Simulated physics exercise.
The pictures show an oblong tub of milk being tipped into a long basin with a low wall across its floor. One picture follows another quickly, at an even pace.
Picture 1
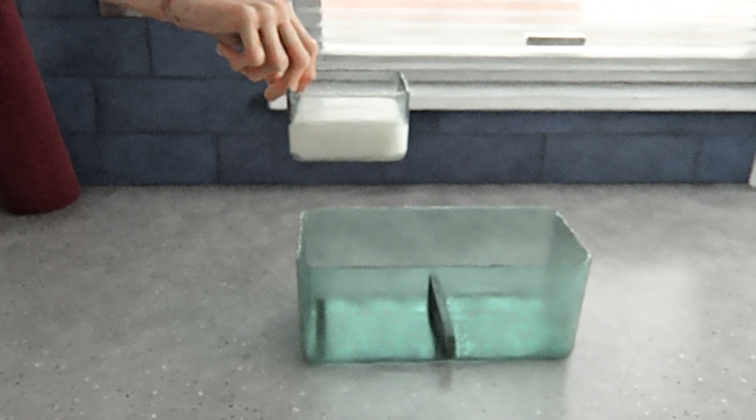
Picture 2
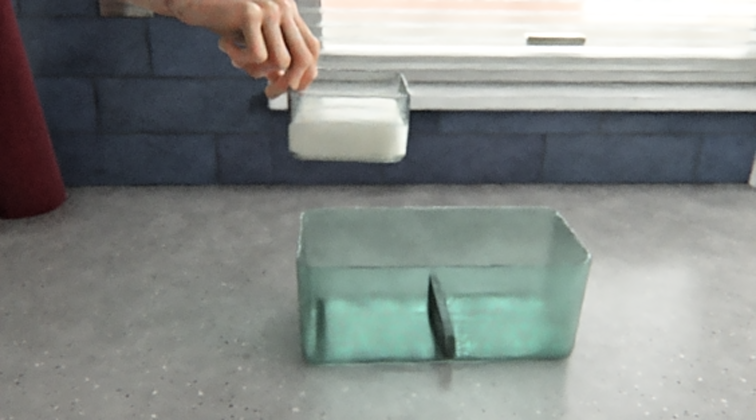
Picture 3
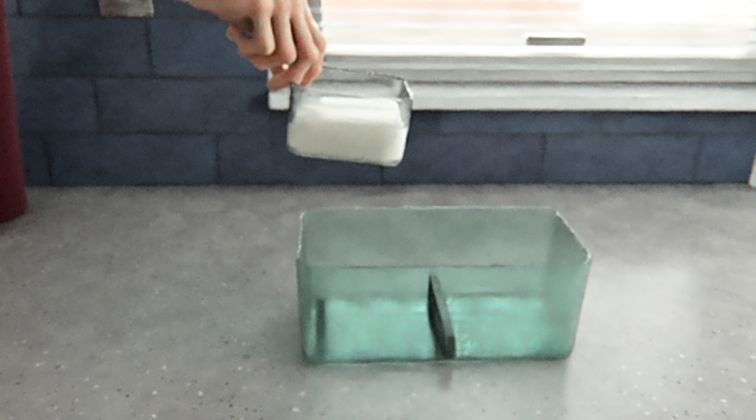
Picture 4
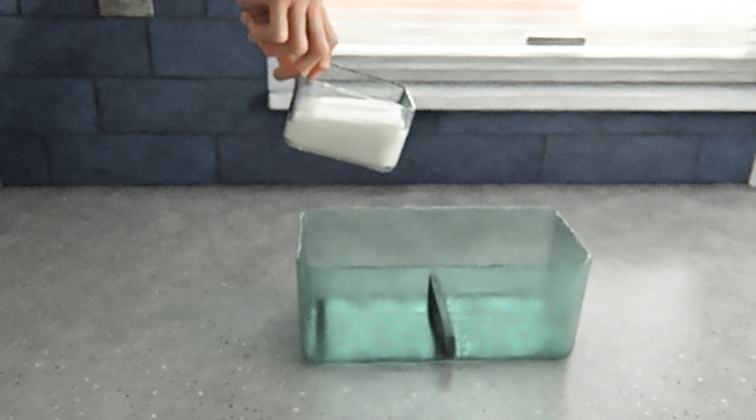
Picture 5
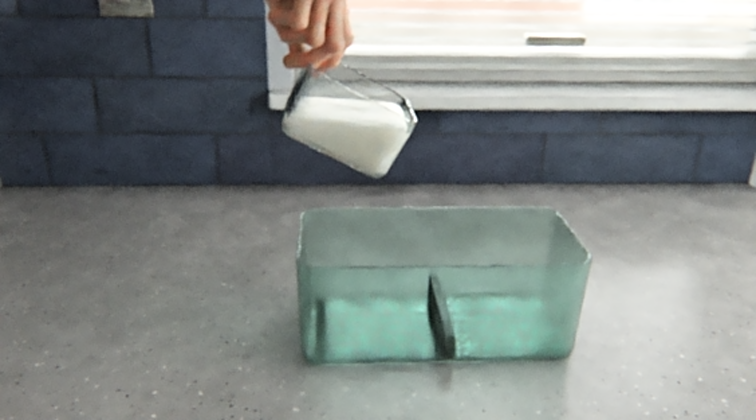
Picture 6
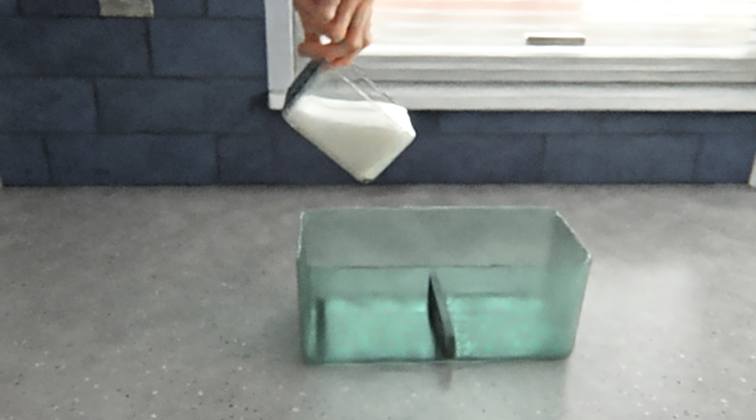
A clear tub of white milk tilts steadily rightward in a hand above a green basin.
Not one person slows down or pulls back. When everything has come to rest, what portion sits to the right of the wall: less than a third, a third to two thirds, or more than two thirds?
The right of the wall is going to hold one third to two thirds.
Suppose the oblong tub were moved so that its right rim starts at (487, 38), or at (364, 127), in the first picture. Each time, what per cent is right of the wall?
85 %, 10 %.
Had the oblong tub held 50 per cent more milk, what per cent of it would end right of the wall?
65 %.
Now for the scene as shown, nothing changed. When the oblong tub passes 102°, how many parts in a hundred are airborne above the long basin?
35 %.
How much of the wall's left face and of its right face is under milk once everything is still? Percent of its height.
Left: 30 %. Right: 30 %.
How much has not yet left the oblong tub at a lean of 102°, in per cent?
About 25 per cent.
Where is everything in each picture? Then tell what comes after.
In the first frame, it leans 0°; its right rim is at (405, 83); the milk meets the walls at (294, 110) and (401, 110); the long basin's rim runs from (300, 237) to (573, 235); the wall's top is at (441, 303).
In the second frame, it leans 2°; its right rim is at (405, 85); the milk meets the walls at (294, 109) and (401, 110).
In the third frame, it leans 7°; its right rim is at (408, 91); the milk meets the walls at (293, 108) and (401, 111).
In the fourth frame, it leans 16°; its right rim is at (410, 100); the milk meets the walls at (292, 108) and (403, 112).
In the fifth frame, it leans 28°; its right rim is at (411, 112); the milk meets the walls at (288, 105) and (404, 114).
In the sixth frame, it leans 41°; its right rim is at (409, 127); the milk meets the walls at (287, 102) and (407, 115); 2 per cent is over the edge.
A moment on, the oblong tub is tipped right over and 23 per cent is still to pour, 12 is left of the wall and 28 right of it.
Next, the oblong tub is tipped right over and 3 per cent is still to pour, 40 is left of the wall and 48 right of it.
Then the oblong tub is tipped right over and 0 per cent is still to pour, 51 is left of the wall and 48 right of it.
Later the oblong tub is tipped right over and 0 per cent is still to pour, 51 is left of the wall and 48 right of it.
Finally, 51 per cent lies left of the wall, 48 right of it and 1 outside.
